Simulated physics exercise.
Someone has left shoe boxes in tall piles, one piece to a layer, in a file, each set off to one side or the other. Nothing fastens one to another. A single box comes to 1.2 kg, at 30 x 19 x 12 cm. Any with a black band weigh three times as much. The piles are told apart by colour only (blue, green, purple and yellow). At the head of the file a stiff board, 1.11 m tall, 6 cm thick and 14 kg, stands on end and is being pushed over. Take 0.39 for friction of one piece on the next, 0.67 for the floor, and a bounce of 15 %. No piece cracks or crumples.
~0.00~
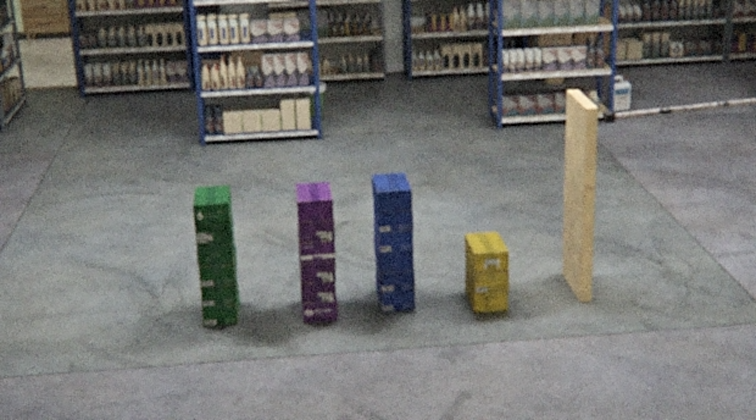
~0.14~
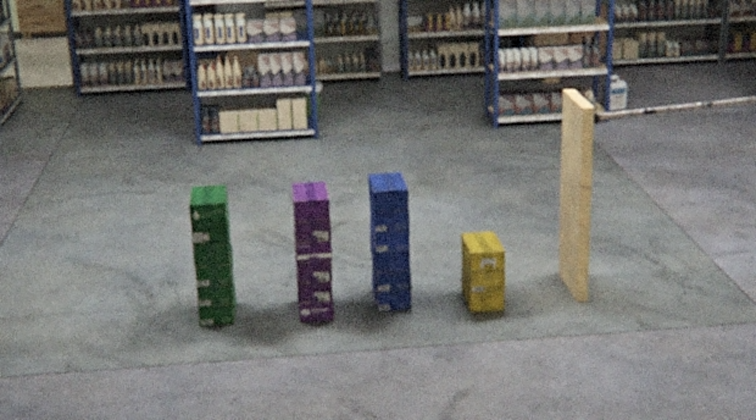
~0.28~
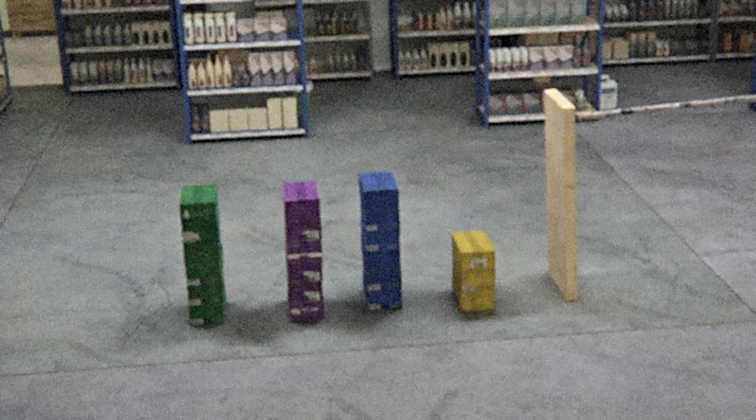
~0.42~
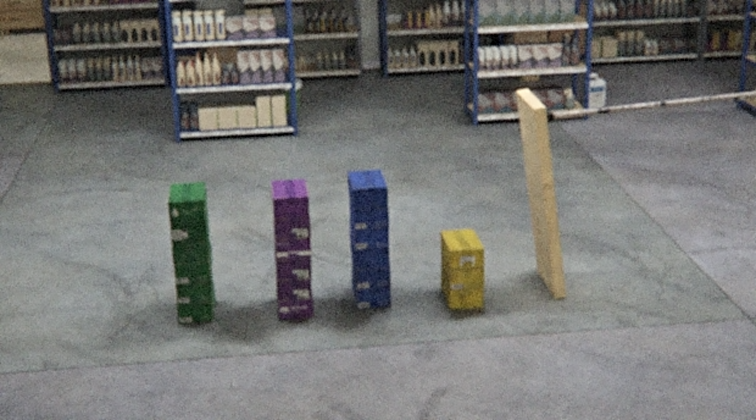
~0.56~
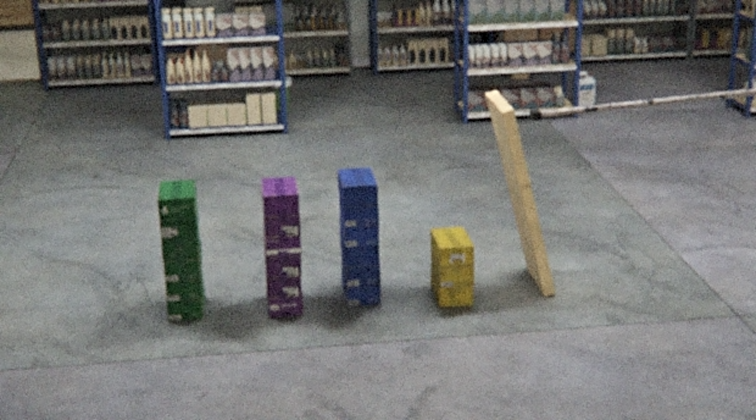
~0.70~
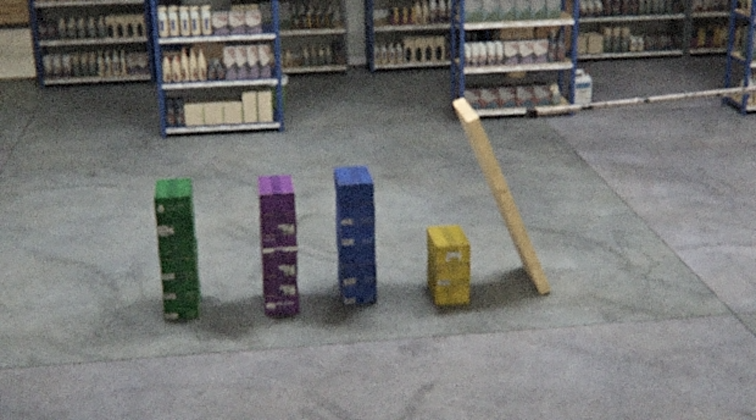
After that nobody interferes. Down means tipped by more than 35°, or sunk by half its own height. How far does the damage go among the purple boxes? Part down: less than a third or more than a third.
It comes to under a third.
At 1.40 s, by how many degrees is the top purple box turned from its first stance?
Some 0°.
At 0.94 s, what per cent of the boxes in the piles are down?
0 per cent by then.
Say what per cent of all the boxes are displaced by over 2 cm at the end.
It is 25 per cent.
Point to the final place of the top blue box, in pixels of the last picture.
Near (321, 284).
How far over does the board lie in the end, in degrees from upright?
Some 60° from upright.
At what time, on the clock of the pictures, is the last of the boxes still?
Around 1.5 s.
After 0.94 s, board 51° from upright; none of the 6 purple boxes down (0 of 21 in all colours); top purple box unmoved.
After 1.16 s, board 63° from upright; none of the 6 purple boxes down (0 of 21 in all colours); top purple box unmoved; top yellow box 33° from how it stood, 35 mm lower.
After 1.40 s, board 58° from upright; none of the 6 purple boxes down (2 of 21 in all colours); top purple box 49 mm from its place; top blue box on its side.
In the end (1.9 s), board 58° from upright; none of the 6 purple boxes down (2 of 21 in all colours); top purple box 49 mm from its place; top blue box upside down. That is 0 per cent. From the last view, middles, top purple box near (267, 195), top blue box near (321, 284).
